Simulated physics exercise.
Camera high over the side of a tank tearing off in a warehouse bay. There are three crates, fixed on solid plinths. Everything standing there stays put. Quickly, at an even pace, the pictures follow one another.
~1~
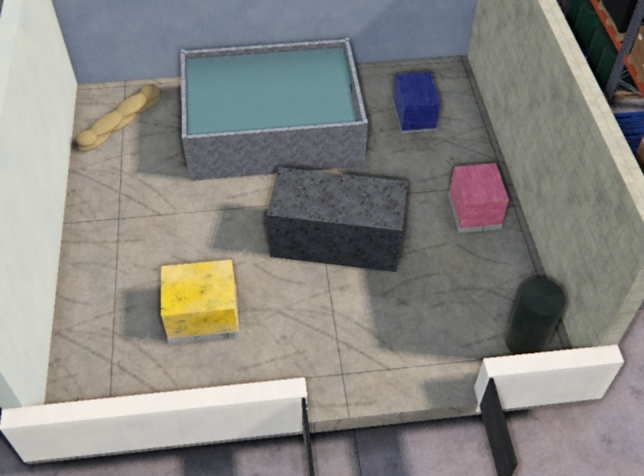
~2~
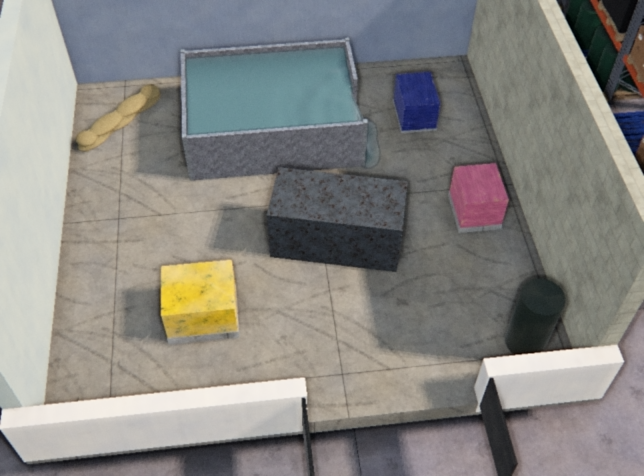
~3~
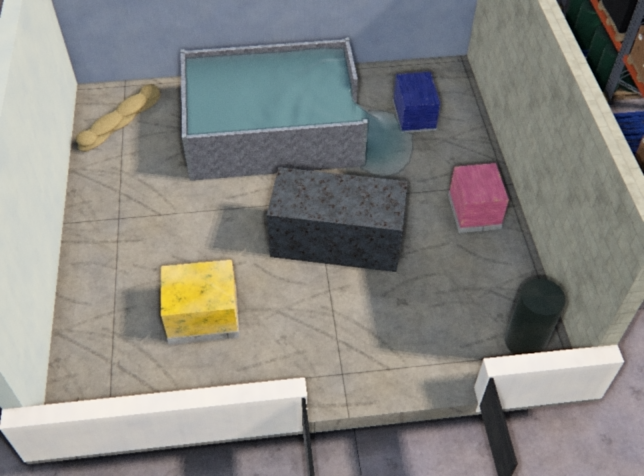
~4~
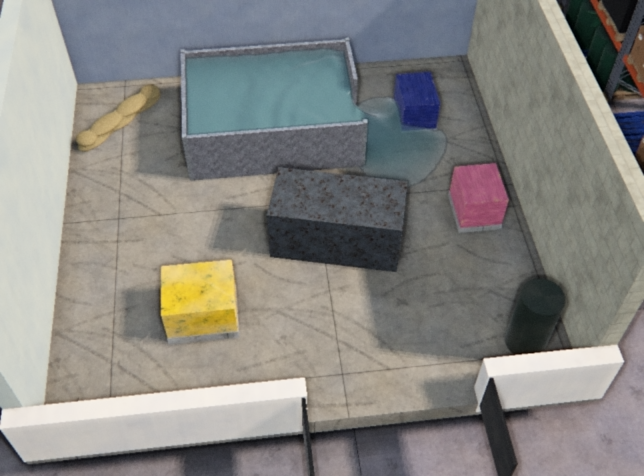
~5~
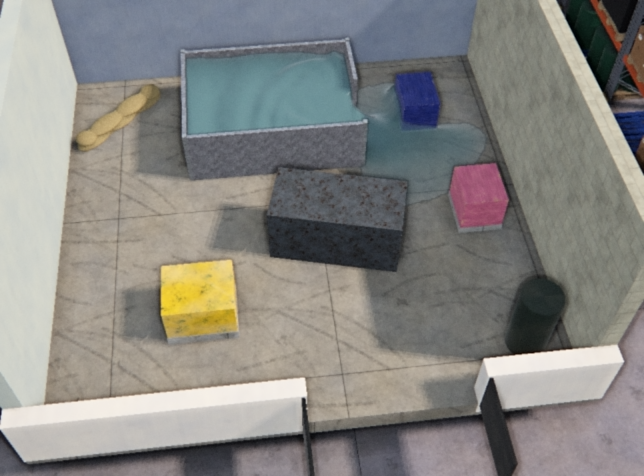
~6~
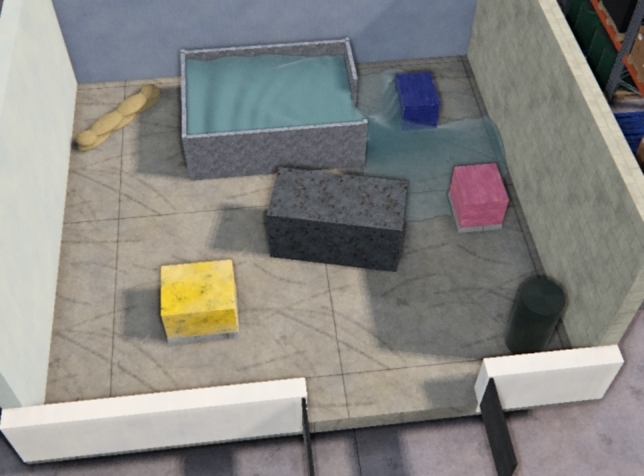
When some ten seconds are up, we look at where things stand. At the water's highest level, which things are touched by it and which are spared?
Going through them: The yellow crate is spared; the blue crate is touched; the pink crate is touched.
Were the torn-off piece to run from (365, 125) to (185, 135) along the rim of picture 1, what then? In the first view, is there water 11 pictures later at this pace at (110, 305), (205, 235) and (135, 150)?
Taken in turn, that's reached, reached, and finally not reached.
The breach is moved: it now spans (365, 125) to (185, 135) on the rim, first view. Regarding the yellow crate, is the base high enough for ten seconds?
In my view the yellow crate gets reached.
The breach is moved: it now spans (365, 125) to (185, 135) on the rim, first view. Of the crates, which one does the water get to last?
The crate marked blue comes last.
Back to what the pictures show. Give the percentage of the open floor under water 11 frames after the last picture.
I'd put it at roughly 35 per cent.
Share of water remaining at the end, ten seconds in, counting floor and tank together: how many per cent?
Some 84 parts in a hundred have not run off.
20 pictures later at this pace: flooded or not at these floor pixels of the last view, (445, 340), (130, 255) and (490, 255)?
Going through them in order, I'd say drenched, clear and drenched.
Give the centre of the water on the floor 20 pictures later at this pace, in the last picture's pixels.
The water's centre sits above (344, 144).
A moment on, water covers 20 % of the floor; the yellow crate not reached, the blue crate water round its plinth, the pink crate water round its plinth.
Next, water covers 35 % of the floor; the yellow crate not reached, the blue crate water round its plinth, the pink crate water round its plinth.
Then, water covers 45 % of the floor; the yellow crate not reached, the blue crate water round its plinth, the pink crate water round its plinth.
Later, water covers 70 % of the floor; the yellow crate water round its plinth, the blue crate water round its plinth, the pink crate water round its plinth.
In the end, water covers 95 % of the floor; the yellow crate stayed above the water, the blue crate was topped, the pink crate was topped.
